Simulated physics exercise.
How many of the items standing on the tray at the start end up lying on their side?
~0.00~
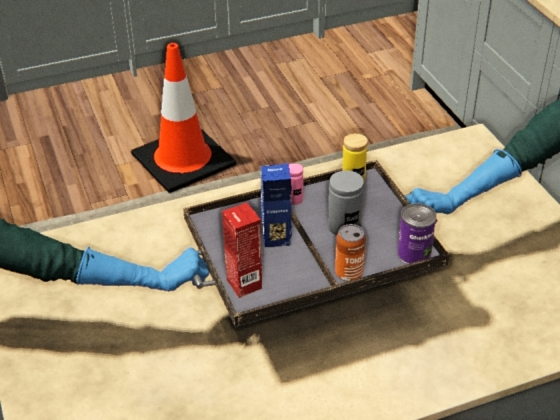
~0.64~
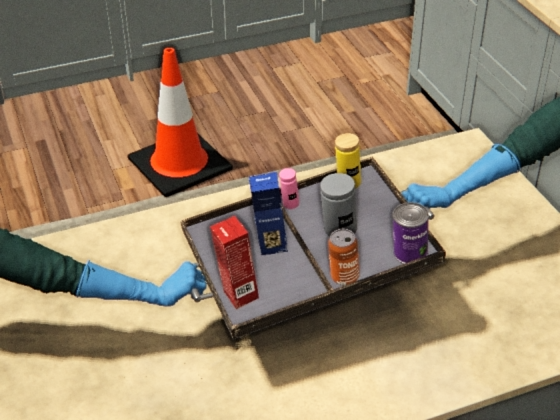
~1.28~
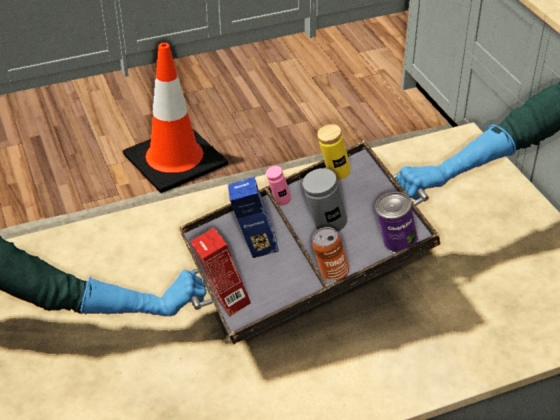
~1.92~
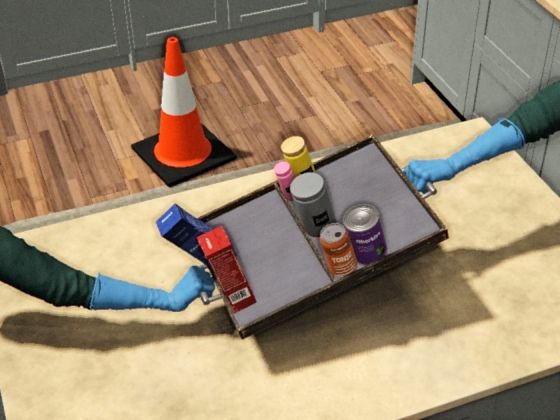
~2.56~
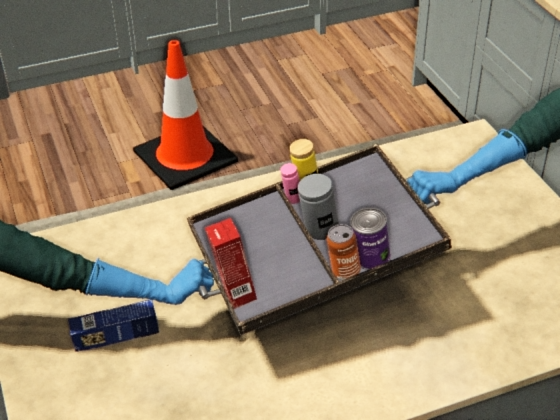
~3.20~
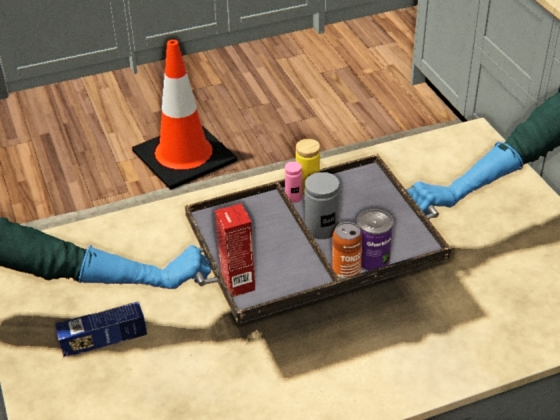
One item ends up lying on its side, the blue carton, which rests on the table to the left of the tray.
